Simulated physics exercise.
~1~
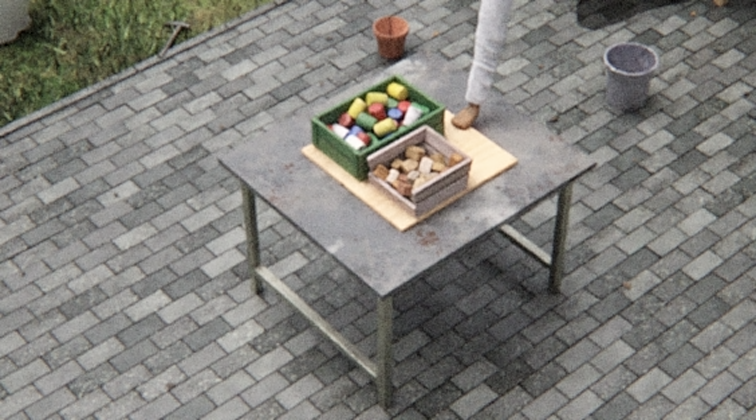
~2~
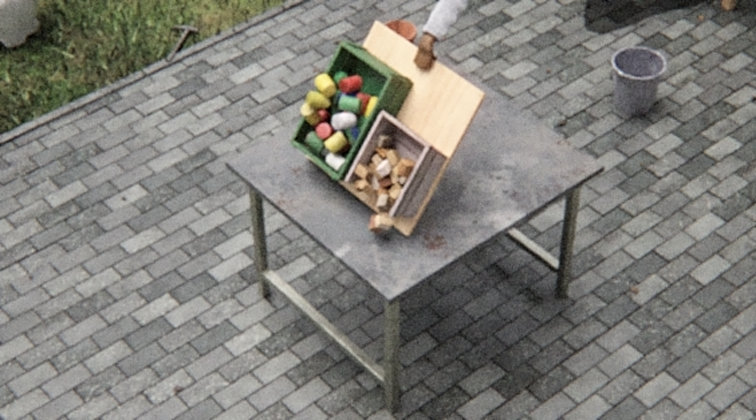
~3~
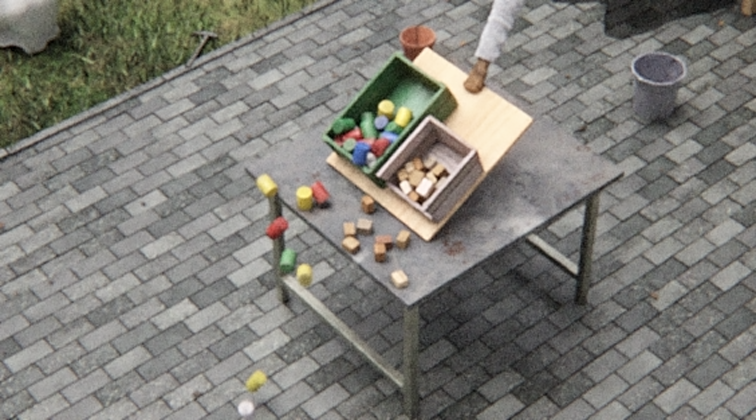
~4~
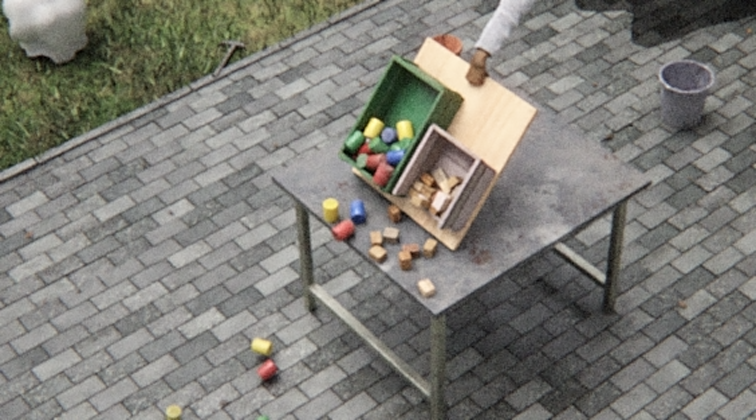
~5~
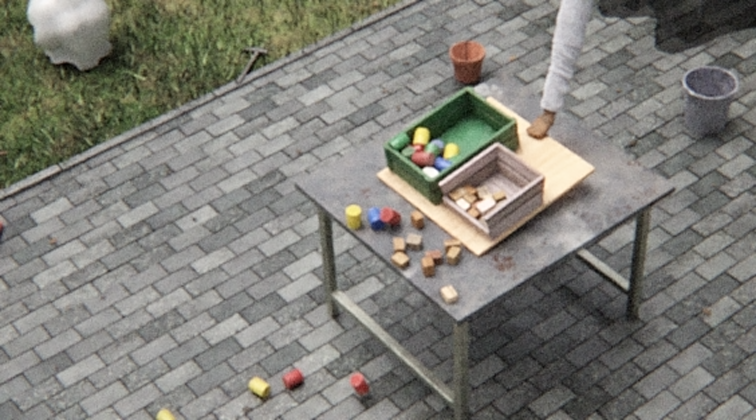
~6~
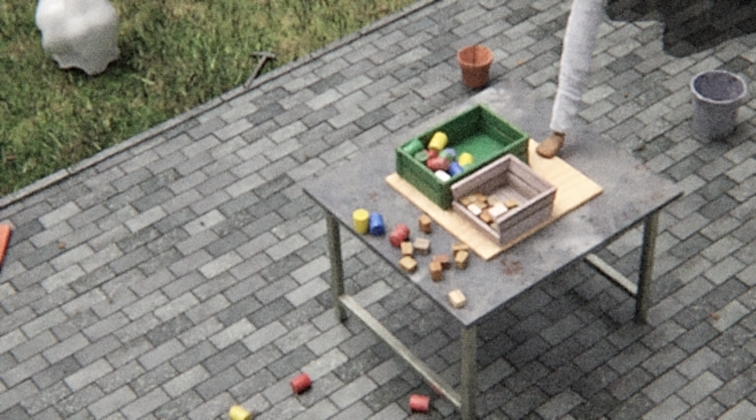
A hand tipped a board holding a green basket of colourful jars and a wooden basket of blocks, eased it partway down, raised it again and lowered it flat, leaving blocks and jars spilled on the table and more jars on the paving.
